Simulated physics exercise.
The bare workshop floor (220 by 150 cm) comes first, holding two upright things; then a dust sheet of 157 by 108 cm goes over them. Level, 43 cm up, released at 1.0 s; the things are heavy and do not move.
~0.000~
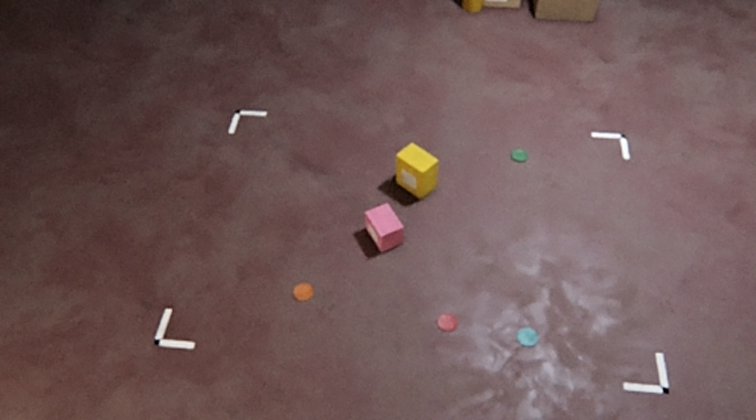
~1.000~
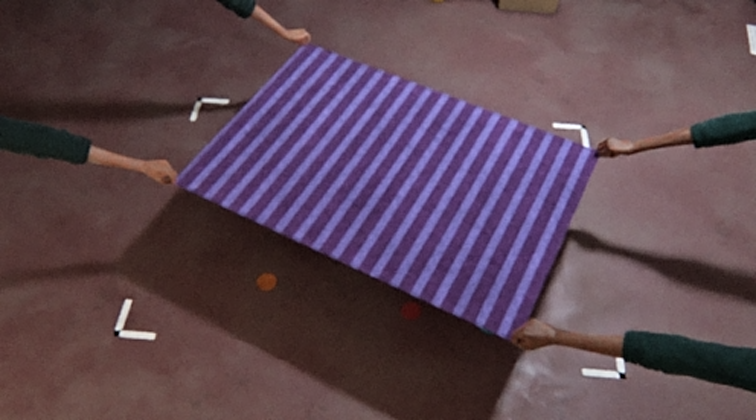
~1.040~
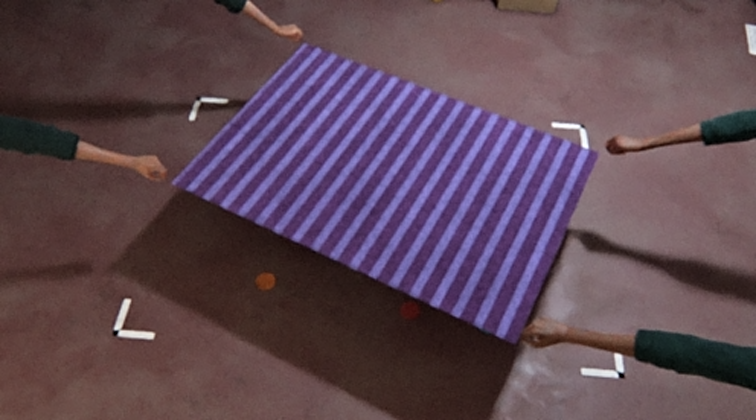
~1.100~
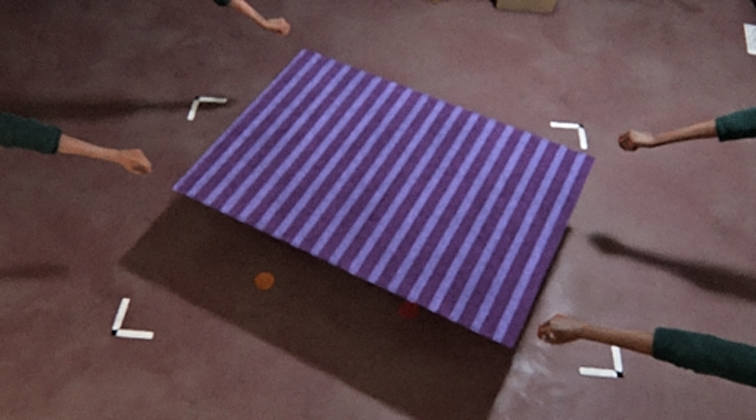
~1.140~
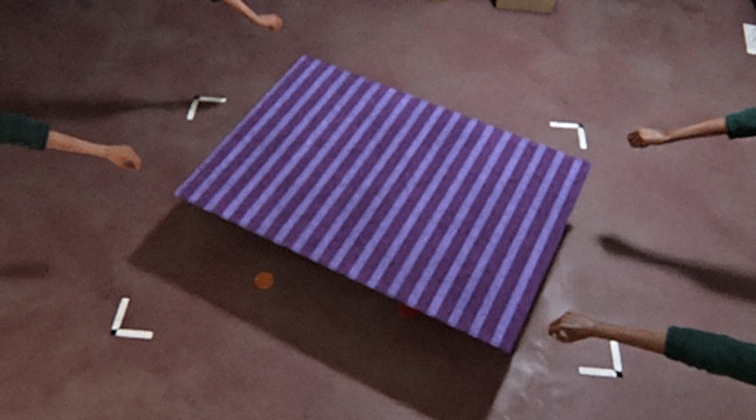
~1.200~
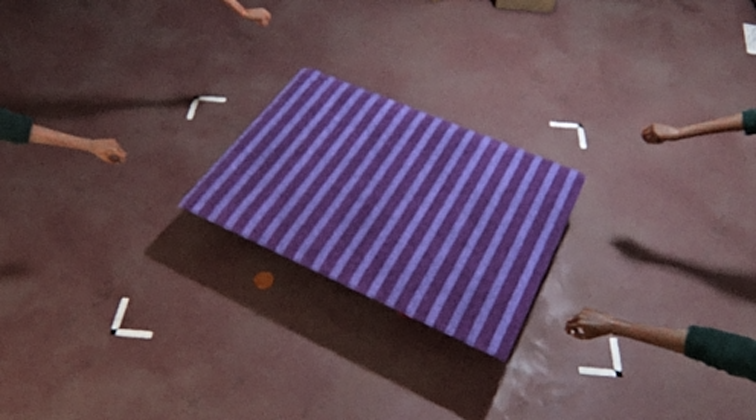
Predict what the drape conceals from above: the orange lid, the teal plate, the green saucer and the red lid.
The orange lid still shows, the teal plate vanishes under it, the green saucer still shows, the red lid gets covered.
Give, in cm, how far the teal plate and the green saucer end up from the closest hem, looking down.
10 cm and 16 cm.
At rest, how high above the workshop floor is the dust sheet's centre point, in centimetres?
Some 10 cm up.
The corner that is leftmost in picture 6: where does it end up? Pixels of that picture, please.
(199, 228).
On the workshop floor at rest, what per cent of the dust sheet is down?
I'd put it near 60 in a hundred.
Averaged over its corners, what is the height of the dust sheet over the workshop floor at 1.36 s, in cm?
Mean corner height at that time: Approx. 0 cm.
At 1.4 s, 15 % of it is down, spanning 182 by 158 cm, above teal plate, red lid.
At 1.5 s, 55 % of it is down, spanning 179 by 154 cm, above teal plate, red lid.
At 1.7 s, 60 % of it is down, spanning 180 by 155 cm, above teal plate, red lid.
At 1.8 s, 60 % of it is down, spanning 179 by 154 cm, above teal plate, red lid.
At 3.3 s, 60 % of it is down, spanning 179 by 154 cm, above teal plate, red lid.
